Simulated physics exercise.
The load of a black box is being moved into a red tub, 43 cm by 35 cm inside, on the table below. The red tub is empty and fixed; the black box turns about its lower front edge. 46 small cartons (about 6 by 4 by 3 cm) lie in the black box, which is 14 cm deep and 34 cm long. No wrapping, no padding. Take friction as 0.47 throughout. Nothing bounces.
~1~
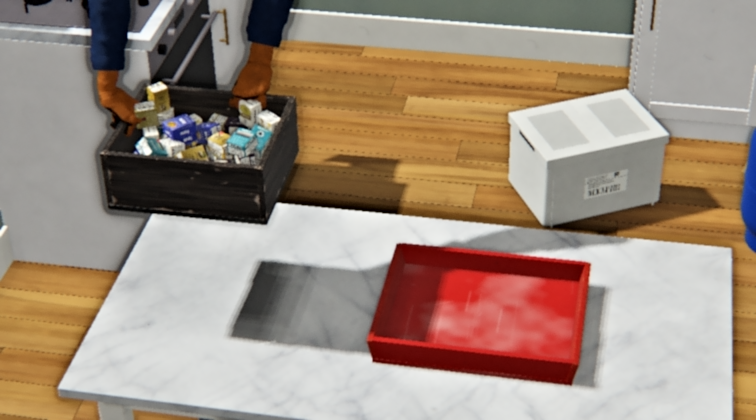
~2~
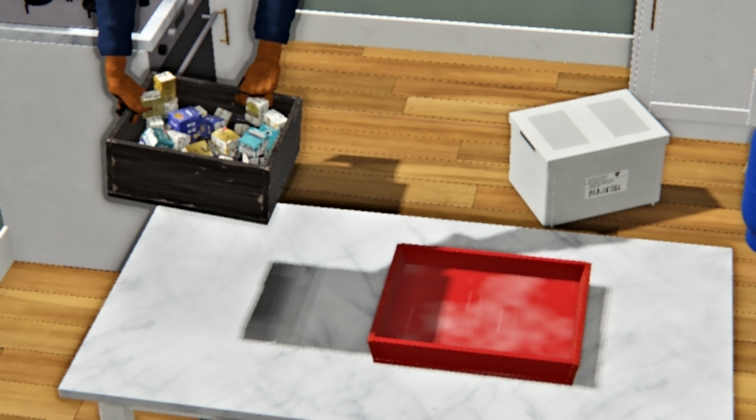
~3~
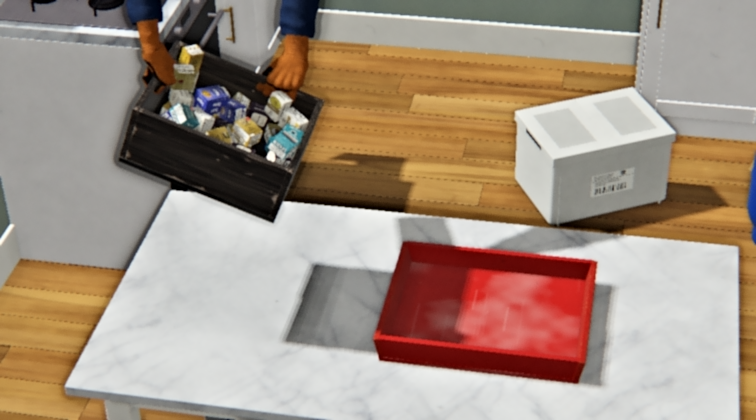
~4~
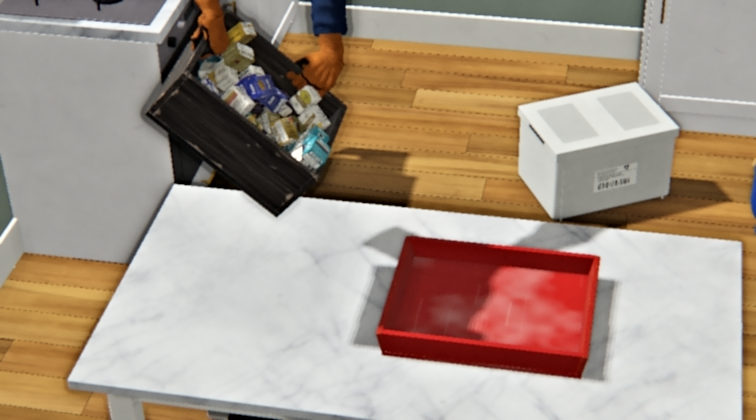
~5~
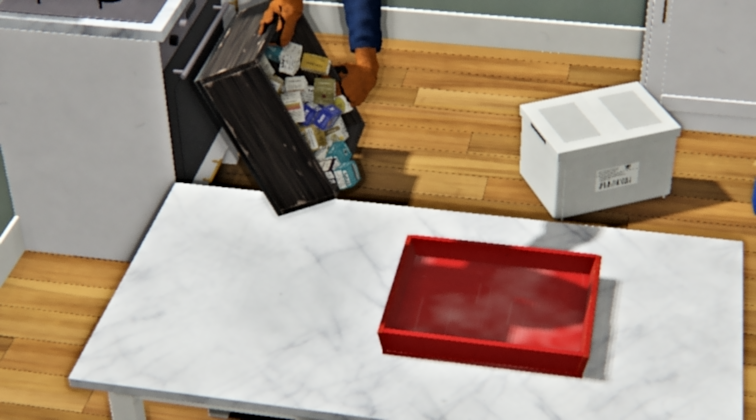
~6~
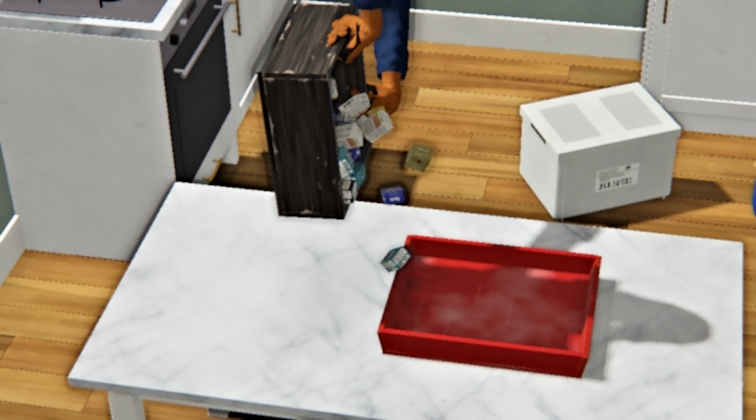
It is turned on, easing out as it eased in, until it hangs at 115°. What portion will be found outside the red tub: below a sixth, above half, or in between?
Between a sixth and a half of the small cartons end outside the red tub.
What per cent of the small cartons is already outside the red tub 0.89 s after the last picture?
Some 20 per cent by then.
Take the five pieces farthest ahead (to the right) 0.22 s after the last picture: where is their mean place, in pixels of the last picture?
Near (471, 285).
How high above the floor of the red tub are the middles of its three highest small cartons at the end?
Some 8 cm.
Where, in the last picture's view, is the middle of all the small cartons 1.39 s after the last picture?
Around (424, 298).
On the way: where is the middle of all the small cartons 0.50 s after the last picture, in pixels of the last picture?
Near (413, 273).
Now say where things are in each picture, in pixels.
In the first frame (places track the rim corner closest to us here), black box (257, 167); red tub (573, 361); tipped 0°; all still inside.
The second frame shows black box (265, 167); tipped 6°.
The third frame shows black box (288, 169); tipped 20°.
The fourth frame shows black box (314, 175); tipped 41°.
The fifth frame shows black box (335, 192); tipped 64°; 1 out, the lowest carton at (347, 175).
The sixth frame shows black box (345, 213); red tub (583, 355); tipped 86°; 5 out, the lowest carton at (395, 259).
Then, 0.22 s after the last picture, tilt 109°; 26 still in the black box, 7 in the red tub and 13 in the air.
Then, 0.50 s after the last picture, tilt 115°; 14 still in the black box, 19 in the red tub, 5 outside the red tub and 8 in the air.
Then, 0.89 s after the last picture, tilt 115°; 4 still in the black box, 31 in the red tub, 10 outside the red tub and 1 in the air.
Outcome (1.39 s after the last picture), 32 in the red tub and 14 outside the red tub. Asked share, 14 of 46, 30 per cent.
